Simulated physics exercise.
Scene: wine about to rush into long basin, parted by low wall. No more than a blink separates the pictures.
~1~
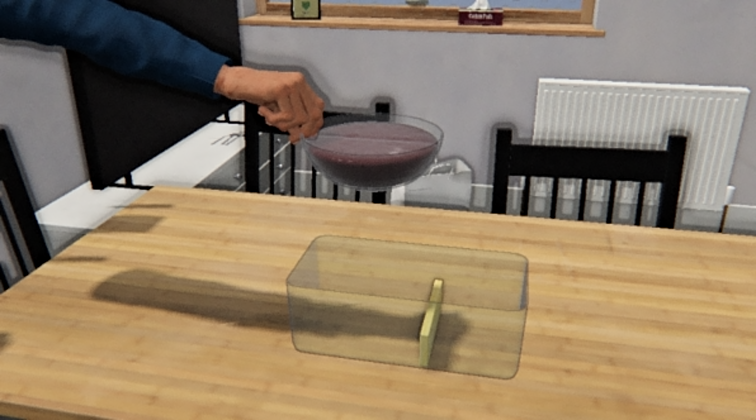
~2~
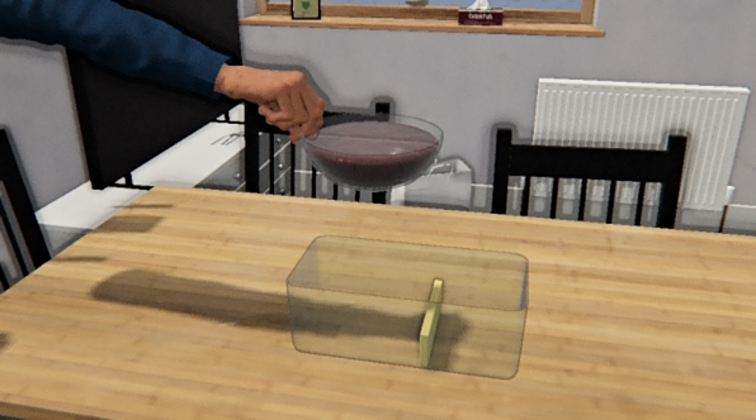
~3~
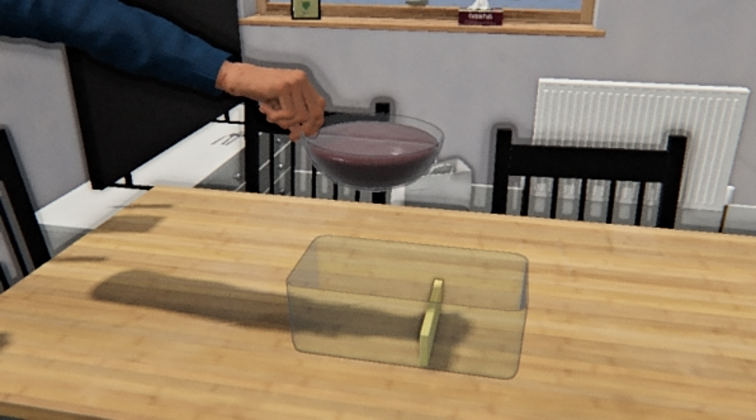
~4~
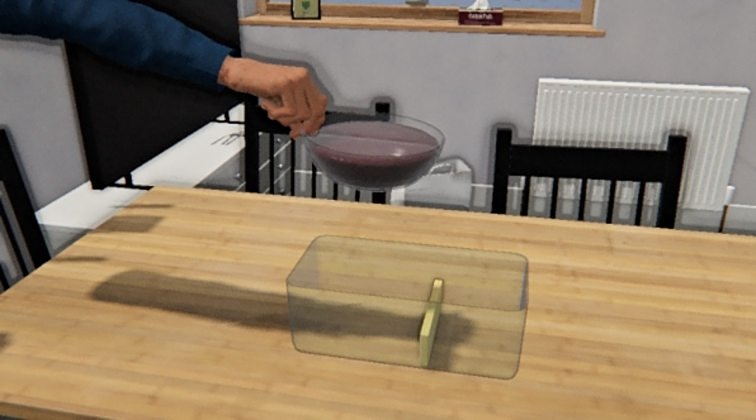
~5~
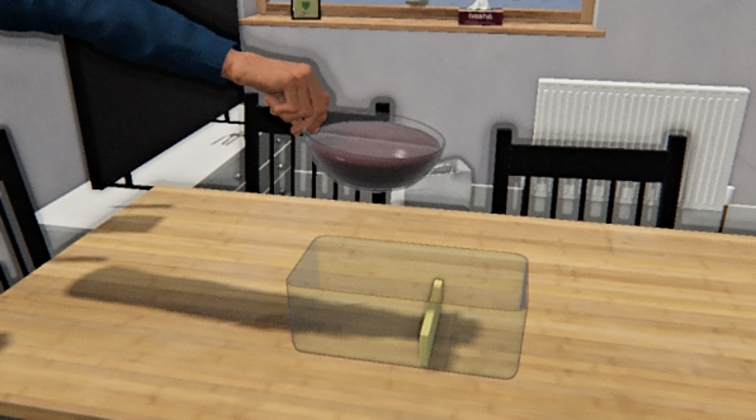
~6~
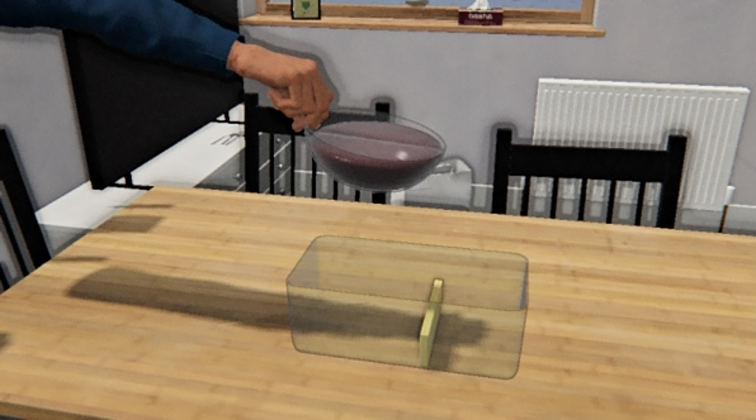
The video shows a hand holding a glass bowl of dark red wine above a clear rectangular basin with a low dividing wall on a wooden table; the bowl stays nearly still, then tilts slightly to the right.
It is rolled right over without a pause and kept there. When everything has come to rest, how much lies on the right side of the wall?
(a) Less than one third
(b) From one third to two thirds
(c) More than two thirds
More than two thirds (c).
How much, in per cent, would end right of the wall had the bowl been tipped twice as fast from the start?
Roughly 65 percent.
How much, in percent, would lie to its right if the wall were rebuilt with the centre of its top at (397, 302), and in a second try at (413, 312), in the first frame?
Try 1: About 85 percent; try 2: About 75 percent.
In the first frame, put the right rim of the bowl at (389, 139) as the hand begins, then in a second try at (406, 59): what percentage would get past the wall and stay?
It comes to 50 % the first time and 70 % the second.
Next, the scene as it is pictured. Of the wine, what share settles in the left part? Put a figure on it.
About 20 per cent.
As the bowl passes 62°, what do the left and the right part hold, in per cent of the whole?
The left part holds 0 percent and the right part 15 percent.
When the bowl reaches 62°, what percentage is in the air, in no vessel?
It's about 50 per cent.
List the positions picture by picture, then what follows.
It leans 0°; its right rim is at (442, 138); the wine meets the walls at (309, 135) and (440, 144); the long basin's rim runs from (302, 259) to (527, 283); the wall's top is at (432, 307), in the first picture.
It leans 0°; its right rim is at (442, 139); the wine meets the walls at (309, 134) and (440, 144), in the second picture.
It leans 2°; its right rim is at (443, 140); the wine meets the walls at (309, 133) and (440, 145), in the third picture.
It leans 4°; its right rim is at (443, 143); the wine meets the walls at (311, 133) and (441, 147), in the fourth picture.
It leans 7°; its right rim is at (444, 147); the wine meets the walls at (312, 132) and (441, 147), in the fifth picture.
It leans 10°; its right rim is at (445, 151); the wine meets the walls at (314, 132) and (443, 148), in the sixth picture.
A moment on, the bowl is tipped part way and 36 per cent is still to pour, 0 is left of the wall and 16 right of it.
Next, the bowl is tipped on its side and 2 per cent is still to pour, 11 is left of the wall and 75 right of it.
Then the bowl is tipped on its side and 0 per cent is still to pour, 19 is left of the wall and 77 right of it.
Later the bowl is tipped on its side and 0 per cent is still to pour, 21 is left of the wall and 75 right of it.
Finally, 21 per cent lies left of the wall, 75 right of it and 4 outside.
